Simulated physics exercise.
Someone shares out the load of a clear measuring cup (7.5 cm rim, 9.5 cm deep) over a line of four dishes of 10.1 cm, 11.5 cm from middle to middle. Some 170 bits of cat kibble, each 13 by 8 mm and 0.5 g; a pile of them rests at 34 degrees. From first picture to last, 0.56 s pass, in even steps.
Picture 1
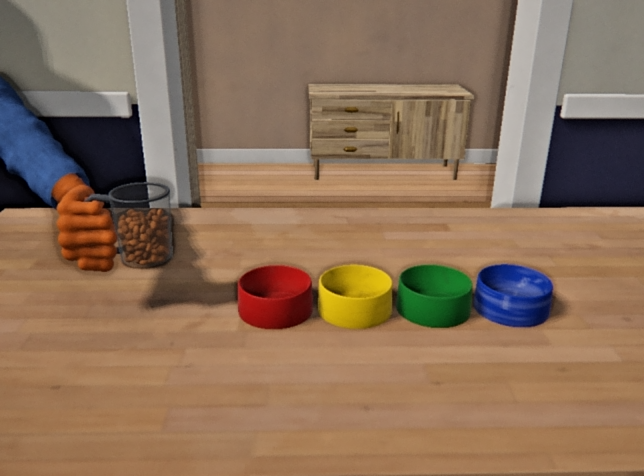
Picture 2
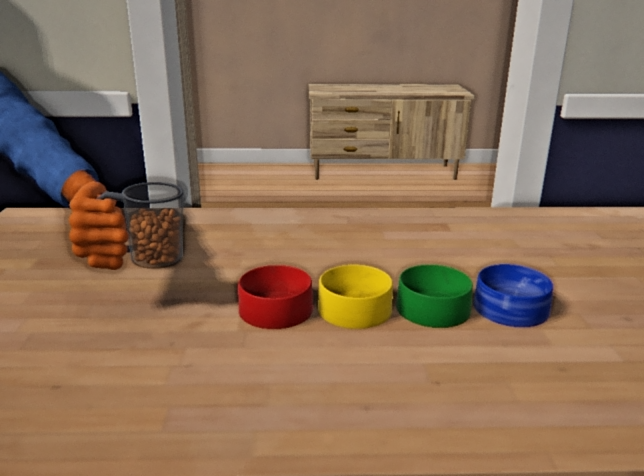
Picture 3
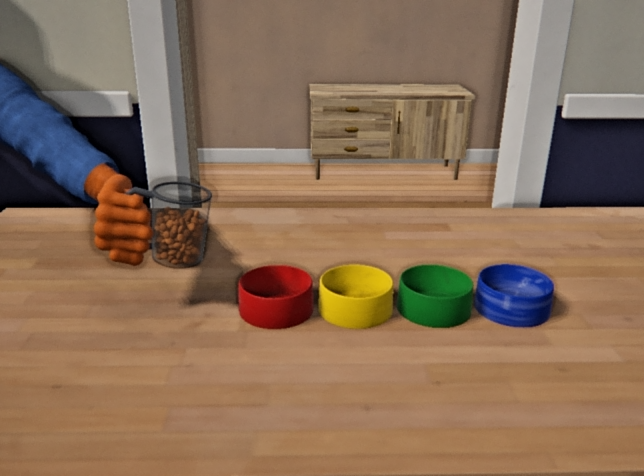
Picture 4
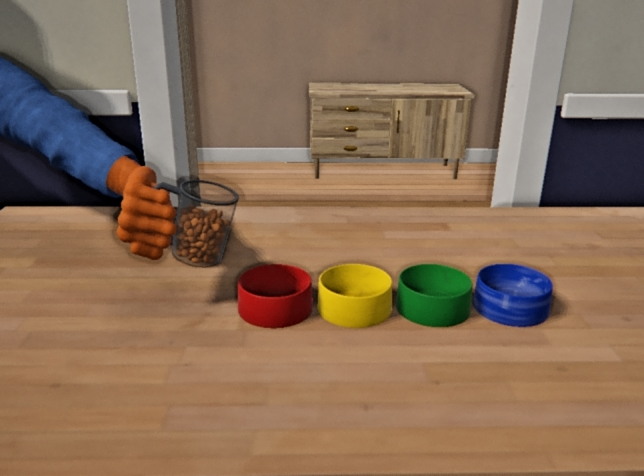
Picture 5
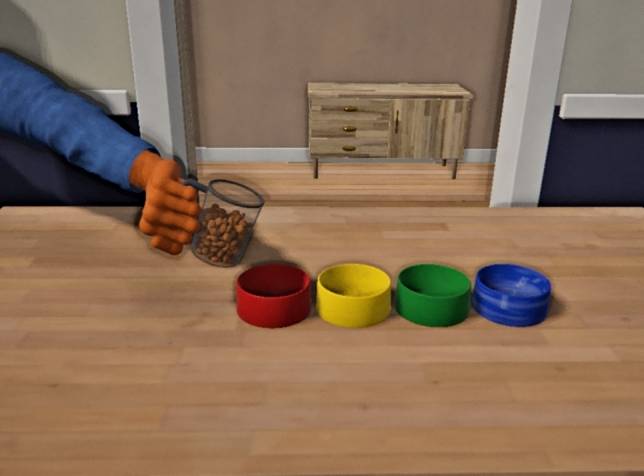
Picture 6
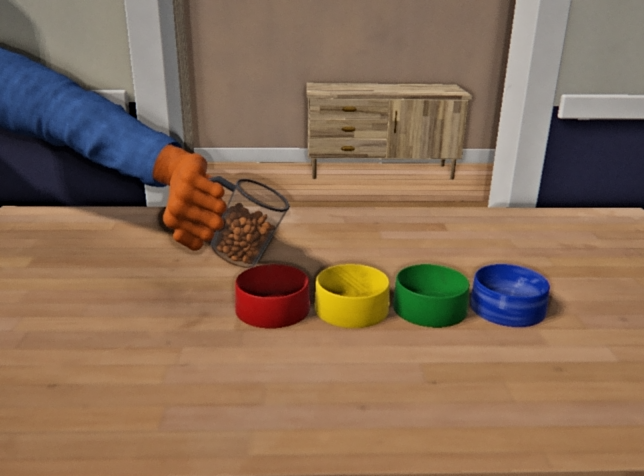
At first, an orange-gloved hand at the left holds a clear measuring cup of brown kibble upright above a wooden counter, beside a row of red, yellow, green and blue dishes. The arm moves the cup steadily right, gradually tilting it toward the red dish, while the kibble stays inside.
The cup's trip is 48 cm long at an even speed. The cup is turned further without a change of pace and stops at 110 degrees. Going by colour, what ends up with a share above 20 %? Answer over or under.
Red: Under, blue: Over, green: Under, yellow: Under, counter: Under.
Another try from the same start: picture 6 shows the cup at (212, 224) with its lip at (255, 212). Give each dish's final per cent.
Red 0; blue 40; green 50; yellow 0.
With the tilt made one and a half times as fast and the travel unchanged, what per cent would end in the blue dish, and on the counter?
Blue 90; counter 10.
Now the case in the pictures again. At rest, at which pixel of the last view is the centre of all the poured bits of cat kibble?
Around (514, 297).
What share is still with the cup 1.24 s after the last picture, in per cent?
About 100 per cent.
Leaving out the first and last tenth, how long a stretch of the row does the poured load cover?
About 6 cm.
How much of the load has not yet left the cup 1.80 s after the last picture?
Roughly 65 per cent.
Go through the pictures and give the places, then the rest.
In the first picture, cup at (144, 226), tilt 0 degrees, lip at (168, 192), moved 0.0 cm; middle of the pieces at (144, 234); red dish at (275, 282); yellow dish at (356, 281); green dish at (436, 281); blue dish at (515, 280).
In the second picture, cup at (155, 226), tilt 3 degrees, lip at (182, 194), moved 1.5 cm; middle of the pieces at (155, 234).
In the third picture, cup at (180, 225), tilt 9 degrees, lip at (211, 197), moved 4.8 cm; middle of the pieces at (178, 233).
In the fourth picture, cup at (203, 224), tilt 15 degrees, lip at (238, 199), moved 8.0 cm; middle of the pieces at (201, 232).
In the fifth picture, cup at (226, 224), tilt 21 degrees, lip at (263, 203), moved 11.3 cm; middle of the pieces at (222, 232).
In the sixth picture, cup at (248, 224), tilt 27 degrees, lip at (289, 207), moved 14.5 cm; middle of the pieces at (244, 232); red dish at (272, 281); yellow dish at (353, 281); green dish at (433, 280); blue dish at (512, 280).
Then, 0.74 s after the last picture, tilt 65 degrees; cup holds 100 %.
Then, 1.24 s after the last picture, tilt 92 degrees; cup holds 100 %.
Then, 1.80 s after the last picture, tilt 110 degrees; cup holds 65 %, blue 35 %.
In the end, red 0 %, blue 95 %, green 0 %, yellow 0 %, counter 0 %, cup 5 %.
